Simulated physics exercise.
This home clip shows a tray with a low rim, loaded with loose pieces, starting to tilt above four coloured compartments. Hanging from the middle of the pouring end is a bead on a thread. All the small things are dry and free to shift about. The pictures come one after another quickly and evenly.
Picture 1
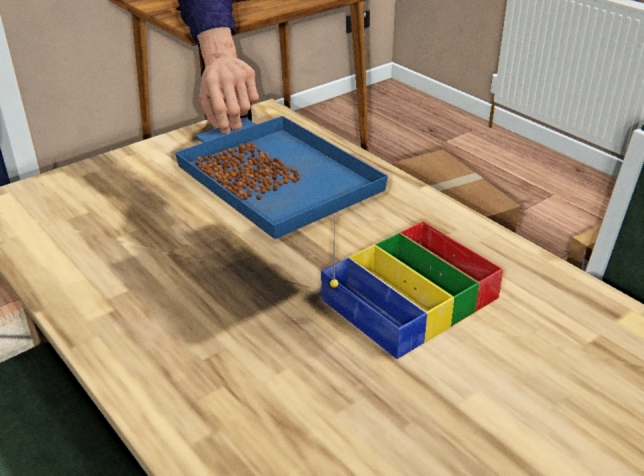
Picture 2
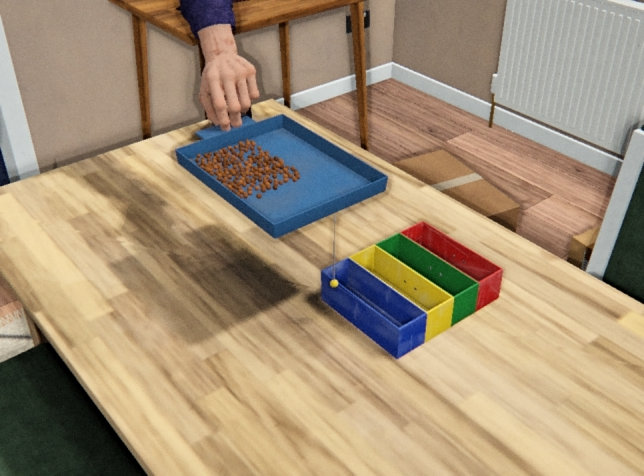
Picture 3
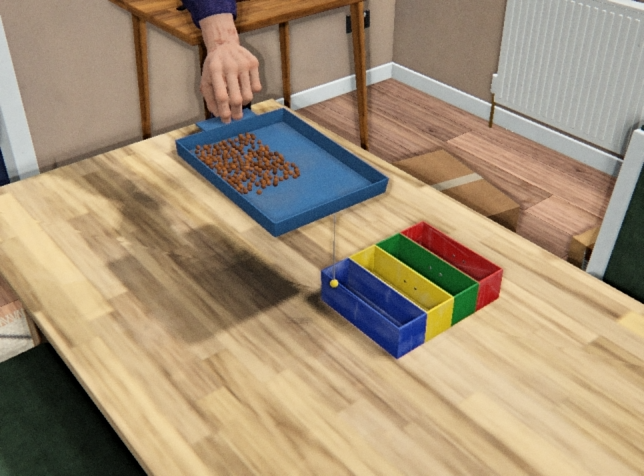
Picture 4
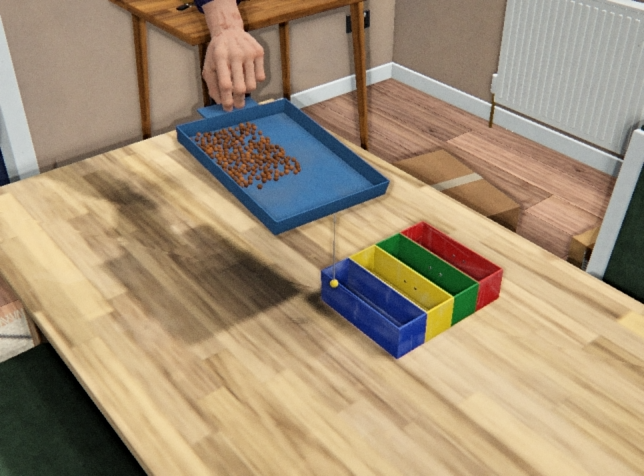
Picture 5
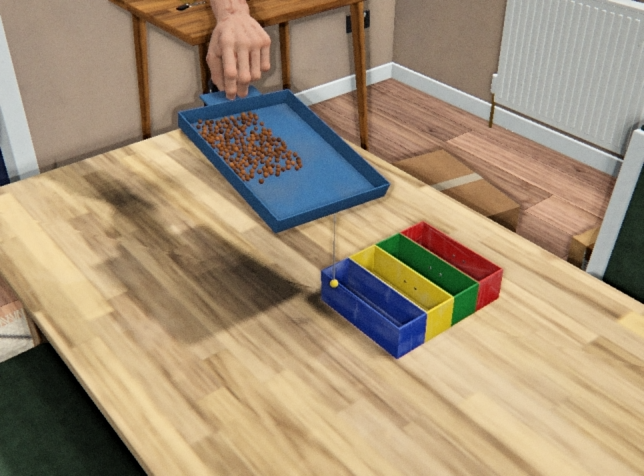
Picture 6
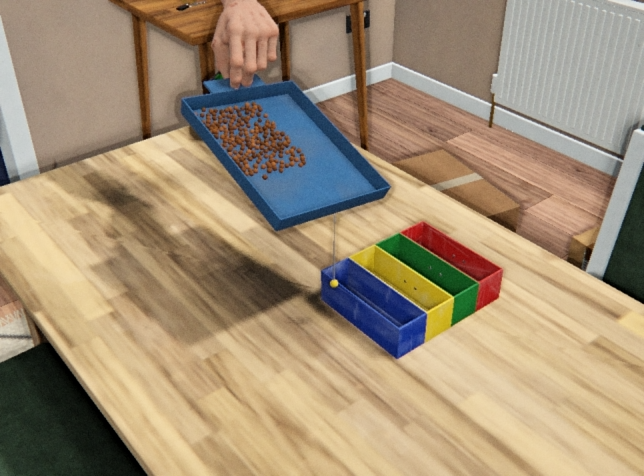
At the start, a hand holds a blue tray of small brown pieces nearly level above a wooden table, near blue, yellow, green and red compartments. The hand then lifts the far end, tilting the tray toward its near right corner, while the pieces stay bunched and the hanging yellow bead barely moves.
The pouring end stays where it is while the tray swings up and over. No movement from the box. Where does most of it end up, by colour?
Most of it ends up in yellow.
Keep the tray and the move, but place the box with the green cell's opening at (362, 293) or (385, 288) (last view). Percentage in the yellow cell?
0 % and 10 %.
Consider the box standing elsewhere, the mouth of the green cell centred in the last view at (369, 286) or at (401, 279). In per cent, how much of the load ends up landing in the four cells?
90 % for the first, 100 % for the second.
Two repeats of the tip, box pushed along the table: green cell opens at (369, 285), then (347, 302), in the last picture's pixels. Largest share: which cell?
First place: The red cell; second place: The red one.
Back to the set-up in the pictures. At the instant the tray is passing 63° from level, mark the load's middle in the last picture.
Somewhere about (366, 198).
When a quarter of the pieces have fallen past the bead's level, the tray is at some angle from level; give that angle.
Roughly 80 degrees.
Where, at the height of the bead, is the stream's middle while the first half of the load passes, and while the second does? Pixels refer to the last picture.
The first part at (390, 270); the rest at (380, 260).
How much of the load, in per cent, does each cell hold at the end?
I'd put the blue cell at 30 percent, the yellow cell at 60 percent, the green cell at 10 percent and the red cell at 0 percent.
Soon, tray tipped steeply; most on the tray; a stray few in the yellow cell; a small part falling or outside the box.
A while on, tray tipped right over; about two thirds on the tray; about a quarter in the yellow cell; a small part in the green cell; a stray few in the blue cell; a small part falling or outside the box.
Towards the end, tray tipped past a quarter turn; about two thirds in the yellow cell; about a quarter in the blue cell; a small part in the green cell; a stray few falling or outside the box.
Finally, tray tipped past a quarter turn; about two thirds in the yellow cell; about a quarter in the blue cell; a small part in the green cell; none in the red cell; a stray few outside the box.
